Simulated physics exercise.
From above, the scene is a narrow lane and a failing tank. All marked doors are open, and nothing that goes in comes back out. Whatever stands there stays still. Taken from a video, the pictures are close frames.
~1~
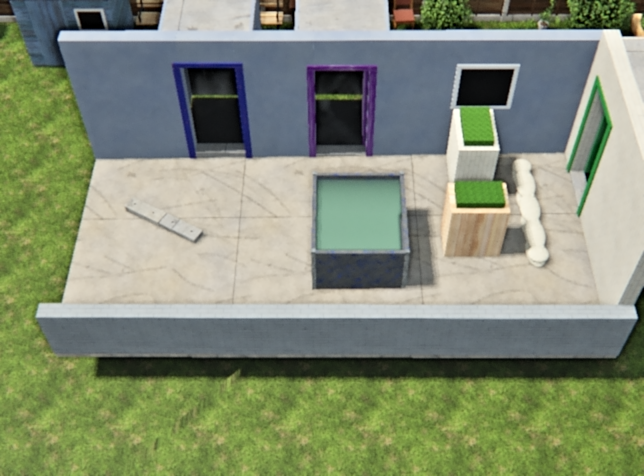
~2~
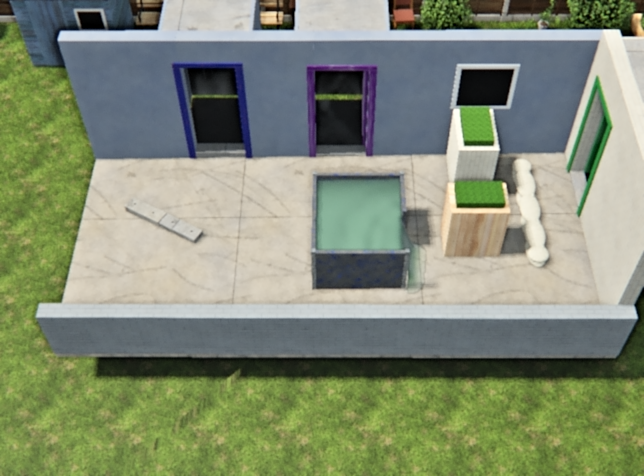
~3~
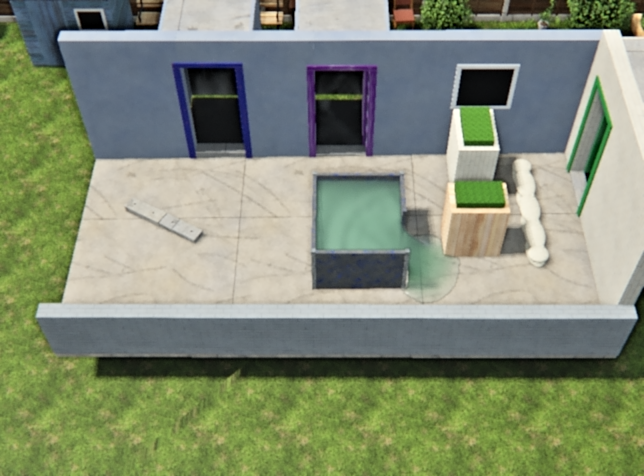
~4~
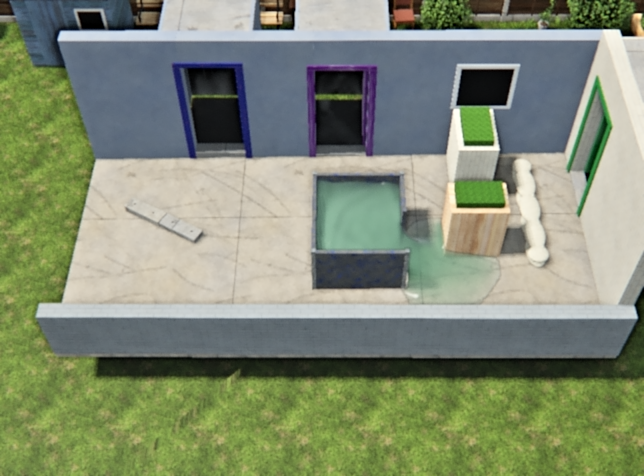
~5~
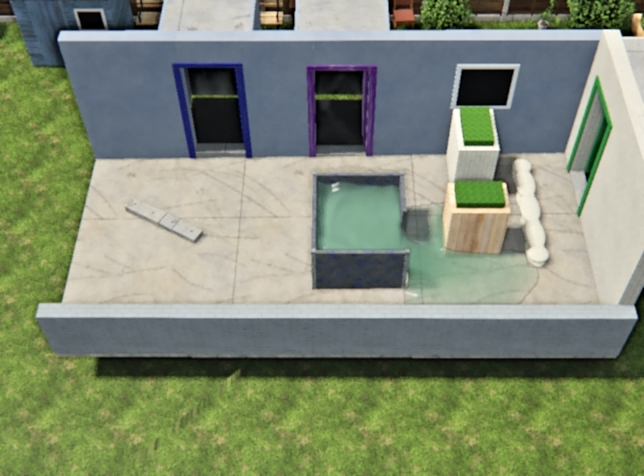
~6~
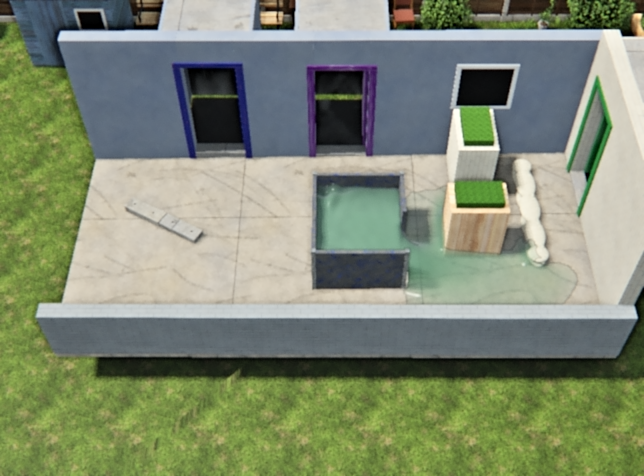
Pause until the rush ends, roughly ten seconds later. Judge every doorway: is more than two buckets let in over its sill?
As I see it, the blue door is going to stay within two buckets, the purple door is going to be swamped, the green door is going to be swamped.
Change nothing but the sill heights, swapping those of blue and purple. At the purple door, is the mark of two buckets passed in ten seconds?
Purple door: Remains below the threshold.
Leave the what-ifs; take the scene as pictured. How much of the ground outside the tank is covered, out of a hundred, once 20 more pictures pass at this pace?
I'd guess some 50 per cent.
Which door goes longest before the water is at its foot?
Door: The blue-painted one.
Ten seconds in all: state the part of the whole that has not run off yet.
Estimate: 74 per cent.
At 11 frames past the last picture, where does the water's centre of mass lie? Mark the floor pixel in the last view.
Centre point: Around (444, 258).
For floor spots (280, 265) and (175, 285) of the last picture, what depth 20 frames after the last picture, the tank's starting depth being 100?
I'd say around 0 and 0 in a hundred.
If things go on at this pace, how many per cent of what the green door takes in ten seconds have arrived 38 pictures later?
I get 70 per cent.
A moment on, water covers 25 % of the floor; the blue door not reached, the purple door not reached, the green door not reached.
Next, water covers 35 % of the floor; the blue door not reached, the purple door under two buckets in, the green door wet at the sill, nothing in.
Then, water covers 50 % of the floor; the blue door wet at the sill, nothing in, the purple door under two buckets in, the green door under two buckets in.
Later, water covers 75 % of the floor; the blue door wet at the sill, nothing in, the purple door under two buckets in, the green door far over two buckets in.
In the end, water covers 85 % of the floor; the blue door wet at the sill, nothing in, the purple door over two buckets in, the green door far over two buckets in.
